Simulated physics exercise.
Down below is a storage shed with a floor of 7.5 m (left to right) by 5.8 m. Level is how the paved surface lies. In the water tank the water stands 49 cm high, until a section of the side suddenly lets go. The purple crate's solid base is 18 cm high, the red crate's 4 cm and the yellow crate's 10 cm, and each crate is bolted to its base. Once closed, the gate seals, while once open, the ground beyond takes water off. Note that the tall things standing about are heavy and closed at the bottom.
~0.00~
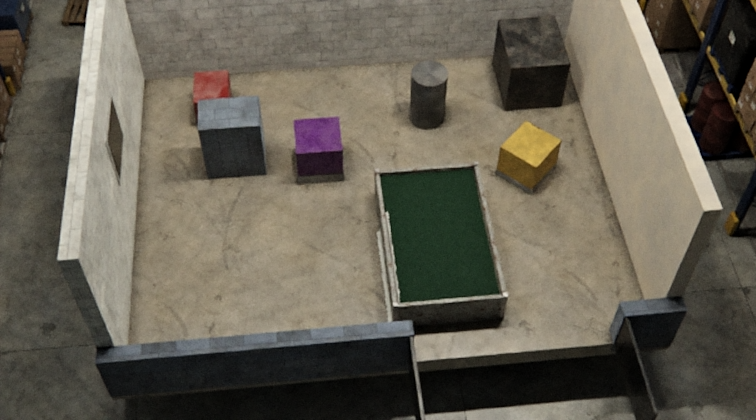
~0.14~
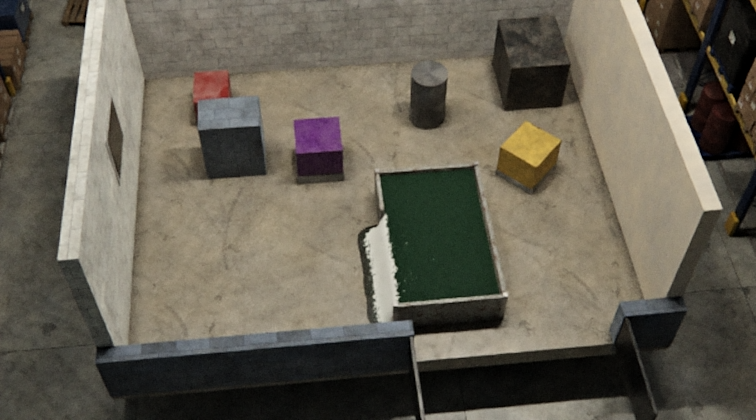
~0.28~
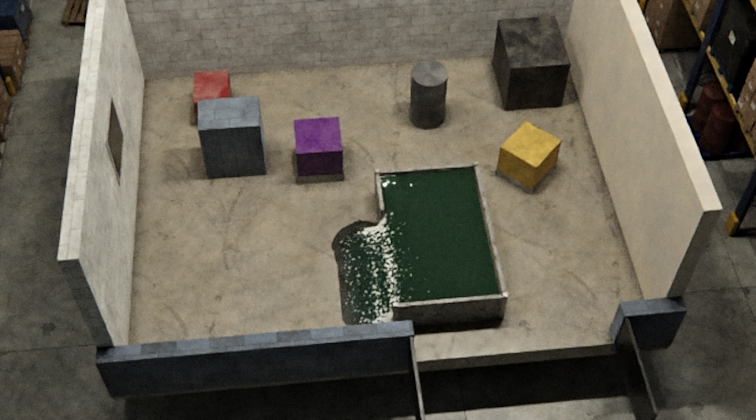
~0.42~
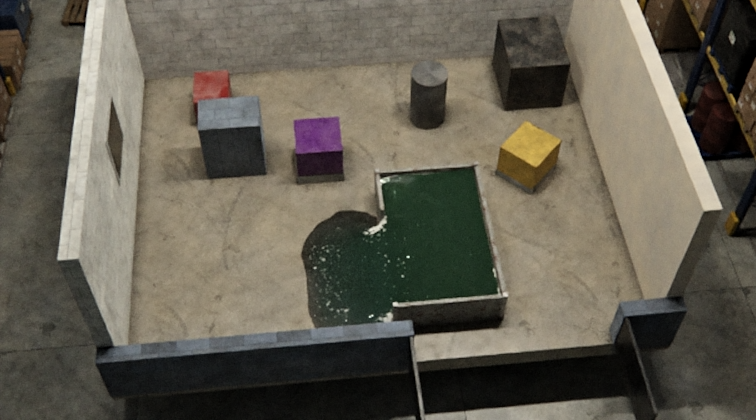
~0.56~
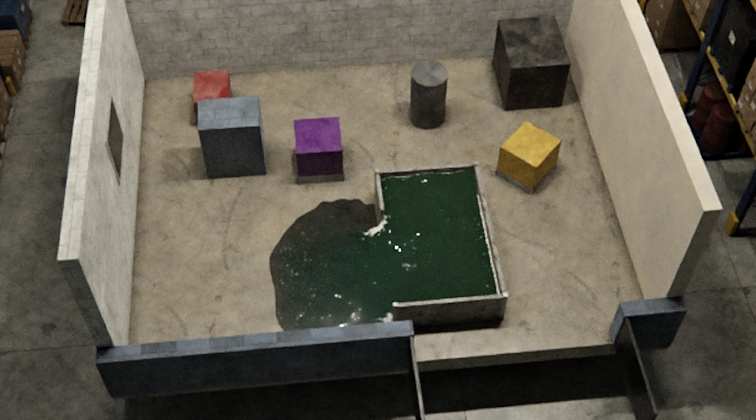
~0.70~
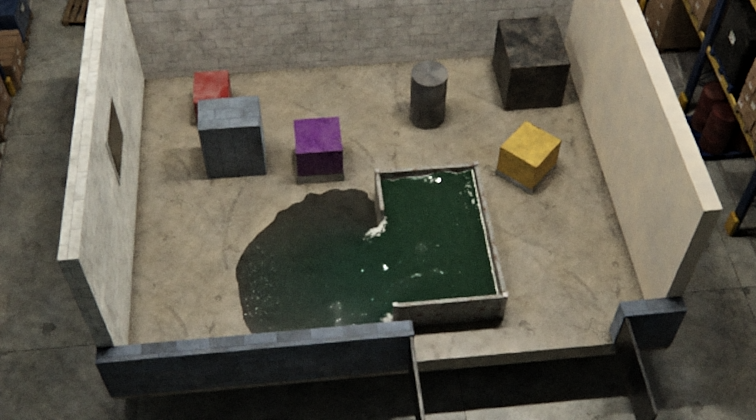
A walled tank of dark green water stood among colored blocks in a concrete enclosure, then its left side opened and water gushed out, foaming white at first, and spread leftward across the floor.
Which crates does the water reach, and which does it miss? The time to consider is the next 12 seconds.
Crate by crate: Purple crate - missed, red crate - reached, yellow crate - missed.
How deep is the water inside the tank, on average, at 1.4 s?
Roughly 28 cm on average.
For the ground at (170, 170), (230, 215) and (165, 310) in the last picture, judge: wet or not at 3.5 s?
Going through the three points: Awash, then awash, then awash.
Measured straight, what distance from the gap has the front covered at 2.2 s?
It's close to 4.4 metres.
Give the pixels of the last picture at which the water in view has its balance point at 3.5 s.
Its balance point lies near (270, 268).
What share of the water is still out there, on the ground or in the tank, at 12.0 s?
Some 98 in a hundred.
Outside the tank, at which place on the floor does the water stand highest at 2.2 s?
In the last picture, around (141, 359).
After 1.4 s water covers 30 % of the floor and is deepest (24 cm) near (377, 296); purple plinth reached, red plinth not reached, yellow plinth not reached.
After 2.2 s water covers 30 % of the floor and is deepest (38 cm) near (141, 359); purple plinth reached, red plinth not reached, yellow plinth not reached.
After 3.5 s water covers 40 % of the floor and is deepest (23 cm) near (127, 372); purple plinth reached, red plinth reached, yellow plinth not reached.
After 7.0 s water covers 60 % of the floor and is deepest (20 cm) near (144, 97); purple plinth reached, red plinth reached, yellow plinth not reached.
After 12.0 s water covers 85 % of the floor and is deepest (9 cm) near (493, 79); highest at the purple plinth 12 cm, highest at the red plinth 19 cm, highest at the yellow plinth 8 cm.
